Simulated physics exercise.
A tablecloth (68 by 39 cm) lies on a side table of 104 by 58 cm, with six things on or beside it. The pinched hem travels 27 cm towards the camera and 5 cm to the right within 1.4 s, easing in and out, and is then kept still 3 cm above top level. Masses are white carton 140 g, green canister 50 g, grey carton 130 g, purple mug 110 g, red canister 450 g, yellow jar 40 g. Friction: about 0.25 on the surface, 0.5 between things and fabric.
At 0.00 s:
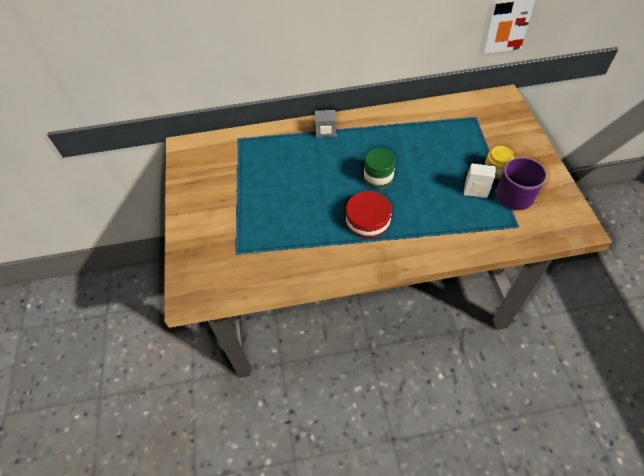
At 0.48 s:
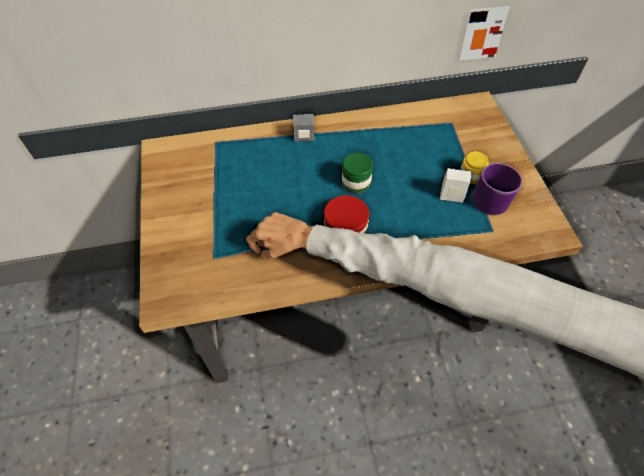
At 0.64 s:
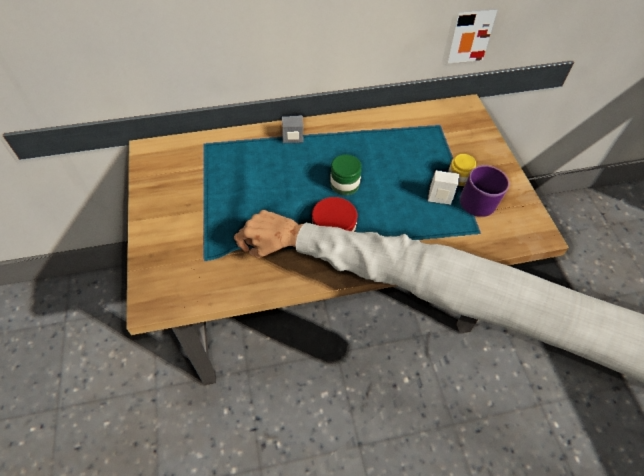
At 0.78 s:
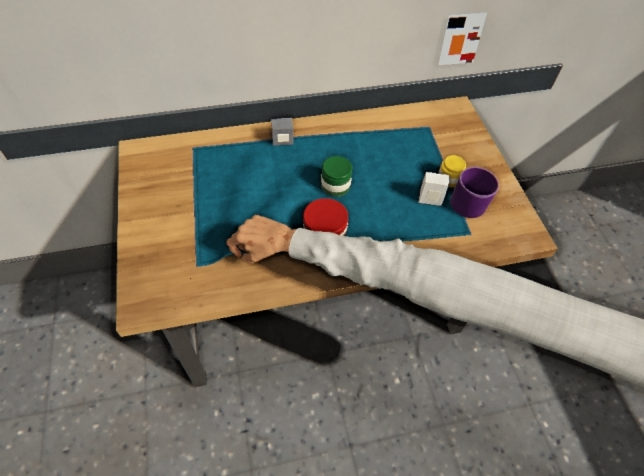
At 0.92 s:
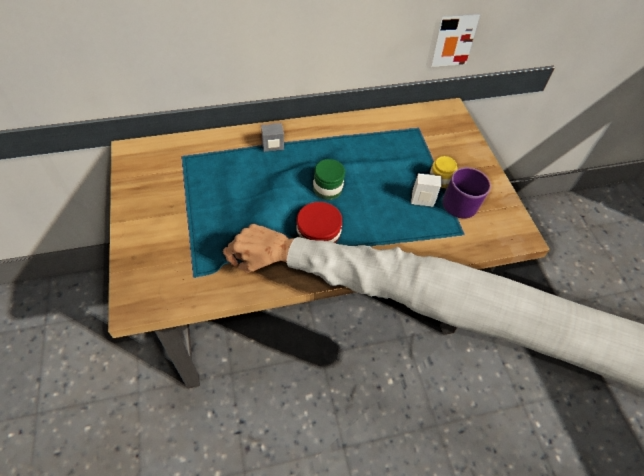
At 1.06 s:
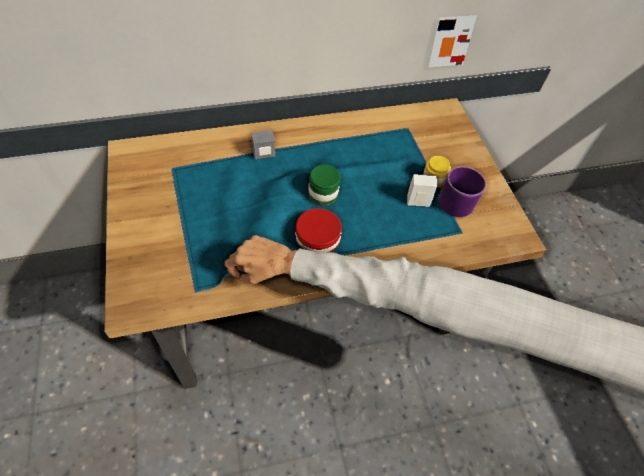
A wooden side table stands against a pale wall on a speckled grey floor, seen from above at an angle. A teal cloth lies on it, with a small grey carton at the back edge, green and red canisters near the middle, and a white carton, yellow jar and purple mug at right. A white-sleeved arm reaches in from the right and pinches the cloth's near left corner, drawing it slightly towards the viewer, while the camera drifts right.
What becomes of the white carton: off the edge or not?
Verdict: The white carton keeps to the top.
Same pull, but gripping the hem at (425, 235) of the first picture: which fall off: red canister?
Then: Red canister drops off.
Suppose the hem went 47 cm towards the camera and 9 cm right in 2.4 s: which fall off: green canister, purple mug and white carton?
Then: Green canister goes over, purple mug remains, white carton goes over.
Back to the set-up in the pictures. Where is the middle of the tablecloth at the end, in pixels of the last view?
Near (293, 259).
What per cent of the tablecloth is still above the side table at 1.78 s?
About 85 per cent.
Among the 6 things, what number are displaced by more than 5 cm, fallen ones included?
6 of them.
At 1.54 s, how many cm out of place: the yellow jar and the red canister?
Yellow jar 6 cm, red canister 10 cm.
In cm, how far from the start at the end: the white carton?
White carton 15 cm.
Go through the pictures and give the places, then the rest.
In the first frame, shows, white carton (483, 170); tablecloth corners (236, 255) (238, 139) (476, 117) (519, 228).
In the second frame, shows, tablecloth corners (215, 142) (452, 123); grip (260, 250).
In the third frame, shows, tablecloth corners (204, 144) (440, 125); grip (248, 249).
In the fourth frame, shows, grey carton (282, 123); tablecloth corners (193, 148) (430, 127); grip (241, 254).
In the fifth frame, shows, green canister (330, 170); grey carton (272, 129); yellow jar (446, 164); tablecloth corners (182, 156) (419, 128); grip (237, 263).
In the sixth frame, shows, white carton (425, 180); tablecloth corners (171, 168) (408, 128) (463, 234); grip (239, 275).
After 1.3 s, 100 % of the tablecloth is still over the top; white carton 2 cm off its start, grey carton 13 cm off its start, red canister 7 cm off its start.
After 1.5 s, 95 % of the tablecloth is still over the top; white carton 3 cm off its start, grey carton 20 cm off its start, green canister 12 cm off its start.
After 1.8 s, 85 % of the tablecloth is still over the top; white carton 5 cm off its start at (413, 190), grey carton 26 cm off its start at (231, 190), green canister 16 cm off its start at (316, 216).
After 2.0 s, 80 % of the tablecloth is still over the top; white carton 6 cm off its start, grey carton 29 cm off its start, green canister 18 cm off its start.
After 3.6 s, 75 % of the tablecloth is still over the top; white carton 13 cm off its start at (408, 216), grey carton 32 cm off its start at (223, 208), red canister over the edge, green canister 23 cm off its start at (309, 241).
